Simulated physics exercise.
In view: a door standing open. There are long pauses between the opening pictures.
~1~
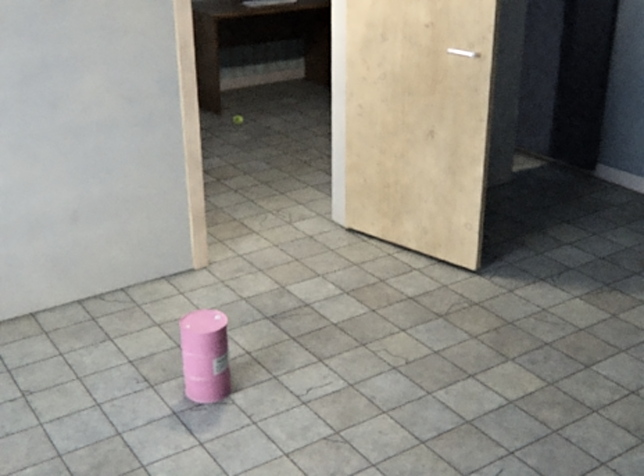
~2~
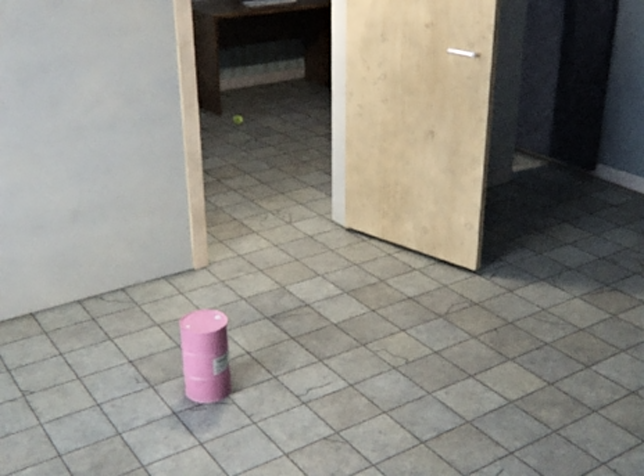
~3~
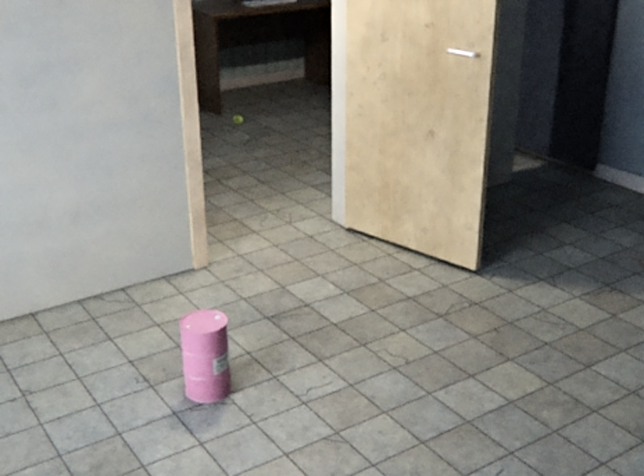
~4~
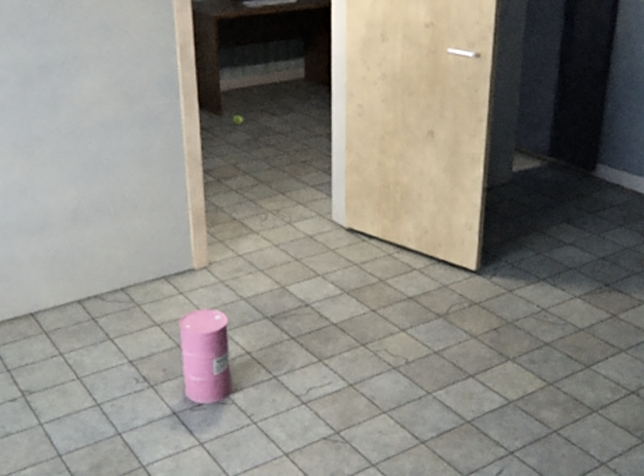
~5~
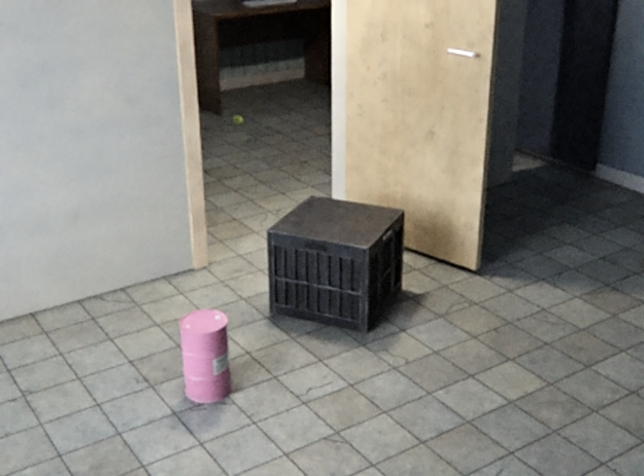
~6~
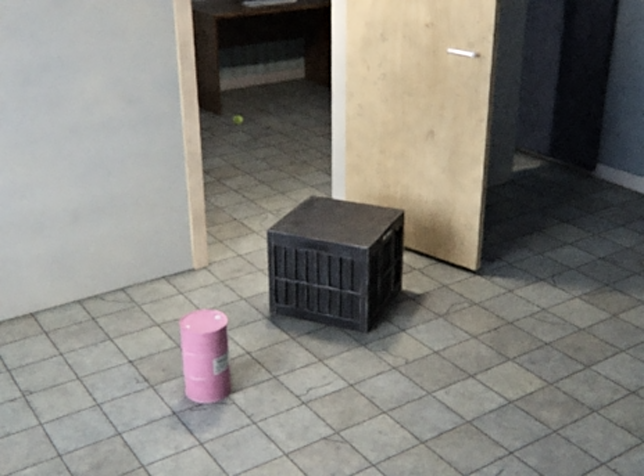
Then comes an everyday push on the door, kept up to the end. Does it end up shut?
The door jams.
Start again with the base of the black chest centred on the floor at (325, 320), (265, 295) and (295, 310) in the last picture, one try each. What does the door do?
First try: It jams; second try: It is blocked; third try: It stops short.
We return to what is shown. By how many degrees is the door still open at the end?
Some 75° open.
Then, 0.50 s after the last picture, door at 98°.
Then, 0.70 s after the last picture, door at 91°.
Then, 1.00 s after the last picture, door at 80°.
Then, 1.10 s after the last picture, door at 76°.
At rest, door at 75°; both in place. Seen from the same camera at the end, black chest near (334, 261).
